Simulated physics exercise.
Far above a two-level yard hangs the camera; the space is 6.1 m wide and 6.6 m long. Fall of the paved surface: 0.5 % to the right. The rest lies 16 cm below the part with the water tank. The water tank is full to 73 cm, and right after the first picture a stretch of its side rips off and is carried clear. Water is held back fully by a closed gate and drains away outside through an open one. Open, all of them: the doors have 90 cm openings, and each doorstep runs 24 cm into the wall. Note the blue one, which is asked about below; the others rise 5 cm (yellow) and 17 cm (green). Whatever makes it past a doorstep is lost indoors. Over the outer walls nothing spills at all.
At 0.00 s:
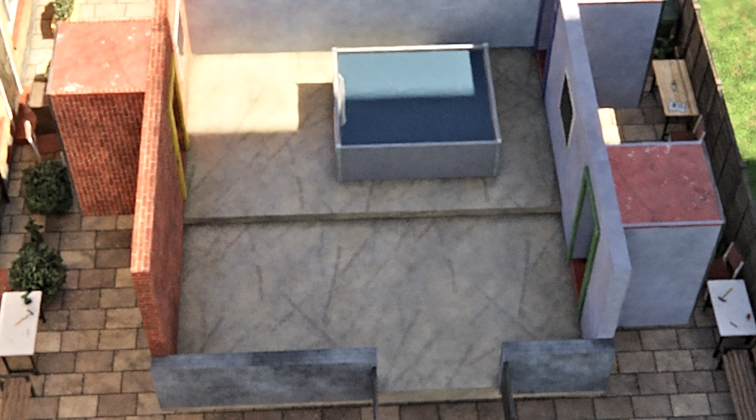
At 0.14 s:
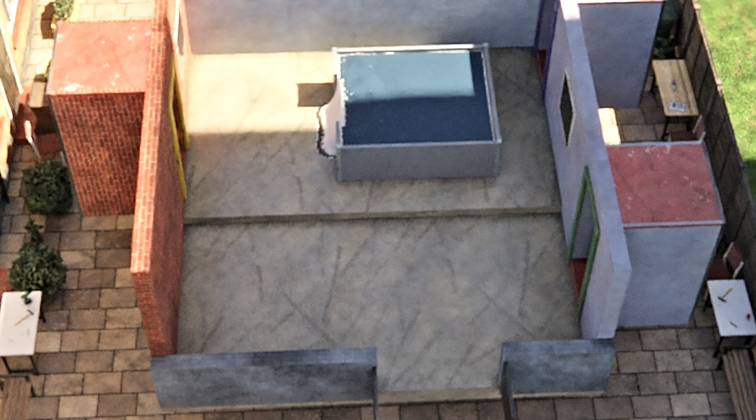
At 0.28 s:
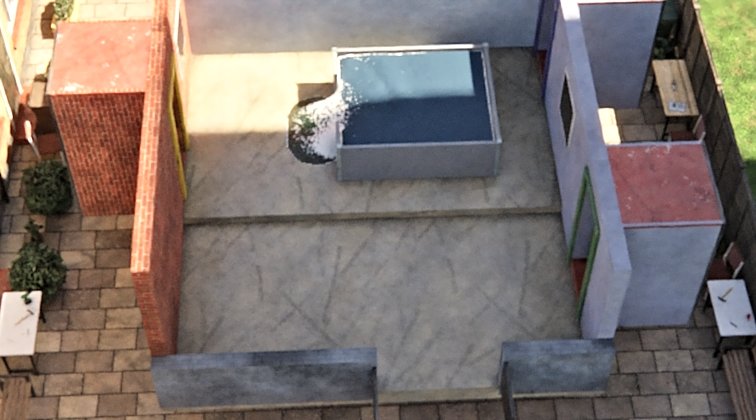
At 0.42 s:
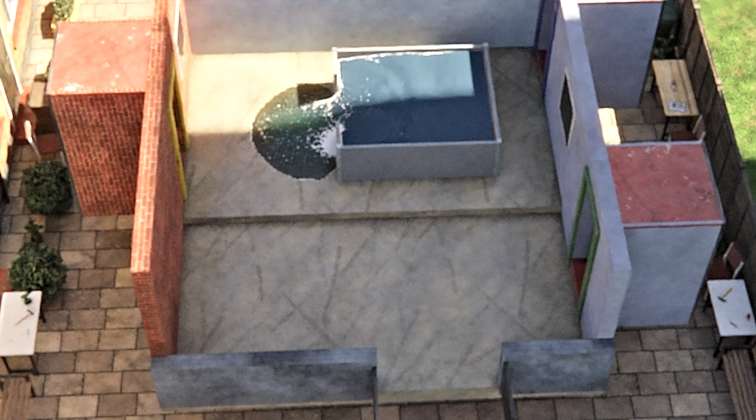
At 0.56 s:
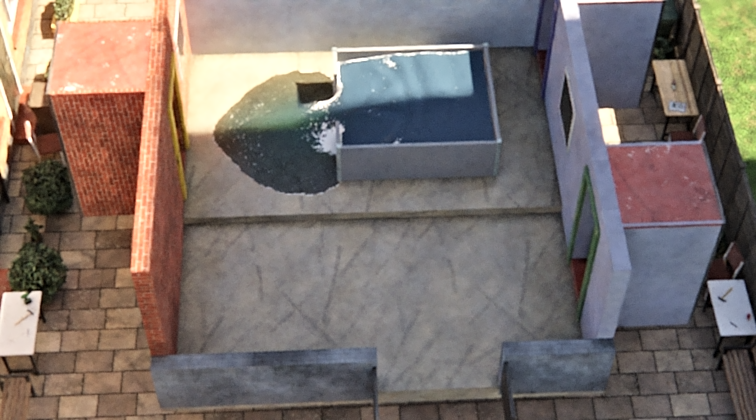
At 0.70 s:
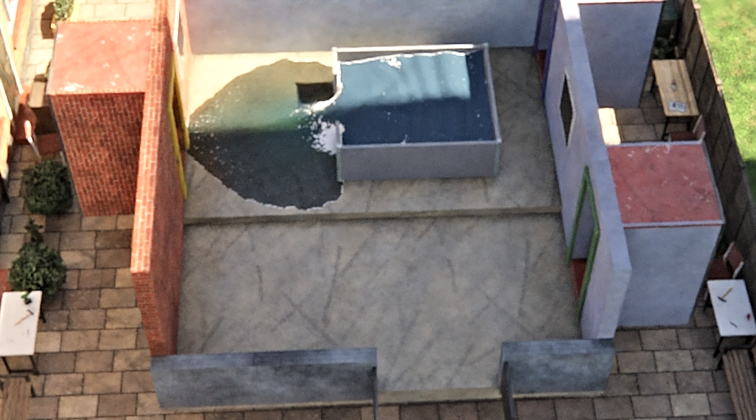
The clip opens on a high view of a walled, two-level yard, with still water in a raised tank on the upper level. The tank's left side gives way and water pours through the gap, spreading leftward across the paving in a widening, dark, foam-flecked pool, out to the brick wall.
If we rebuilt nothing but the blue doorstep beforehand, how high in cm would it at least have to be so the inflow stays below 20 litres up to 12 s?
It would have to reach roughly 16 cm.
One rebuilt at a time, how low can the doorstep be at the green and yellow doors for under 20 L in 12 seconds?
Close to 9.0 cm (green) and close to 28 cm (yellow).
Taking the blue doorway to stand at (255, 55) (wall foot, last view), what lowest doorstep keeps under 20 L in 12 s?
You'd want it roughly 19 cm high.
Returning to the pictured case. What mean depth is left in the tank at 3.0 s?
Around 39 cm deep on average.
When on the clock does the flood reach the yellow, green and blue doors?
Times: Yellow 0.8 s, green 6.5 s, blue 4.0 s.
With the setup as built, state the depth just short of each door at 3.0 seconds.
Depth at yellow 24 cm, at green 0 cm, at blue 0 cm.
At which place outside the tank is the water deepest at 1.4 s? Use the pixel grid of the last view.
Near (192, 59).
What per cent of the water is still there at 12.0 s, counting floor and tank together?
Something near 78 out of a hundred parts.
After 1.4 s water covers 25 % of the floor, deepest (50 cm) near (192, 59); it has not reached the blue door.
After 3.0 s water covers 35 % of the floor, deepest (34 cm) near (192, 59); it has not reached the blue door.
After 12.0 s water covers 90 % of the floor, deepest (14 cm) near (530, 371); 11 cm at the blue door, 42 litres in over its 14 cm doorstep.
At the blue door as built, the water arrived by 4.2 s and peaked near 19 cm at 5.4 s.
Run again over the same 12 s with other heights there, 57 litres in over 13 cm, 12 litres over 17.5 cm. The limit of 20 litres is kept from about 16 cm up.
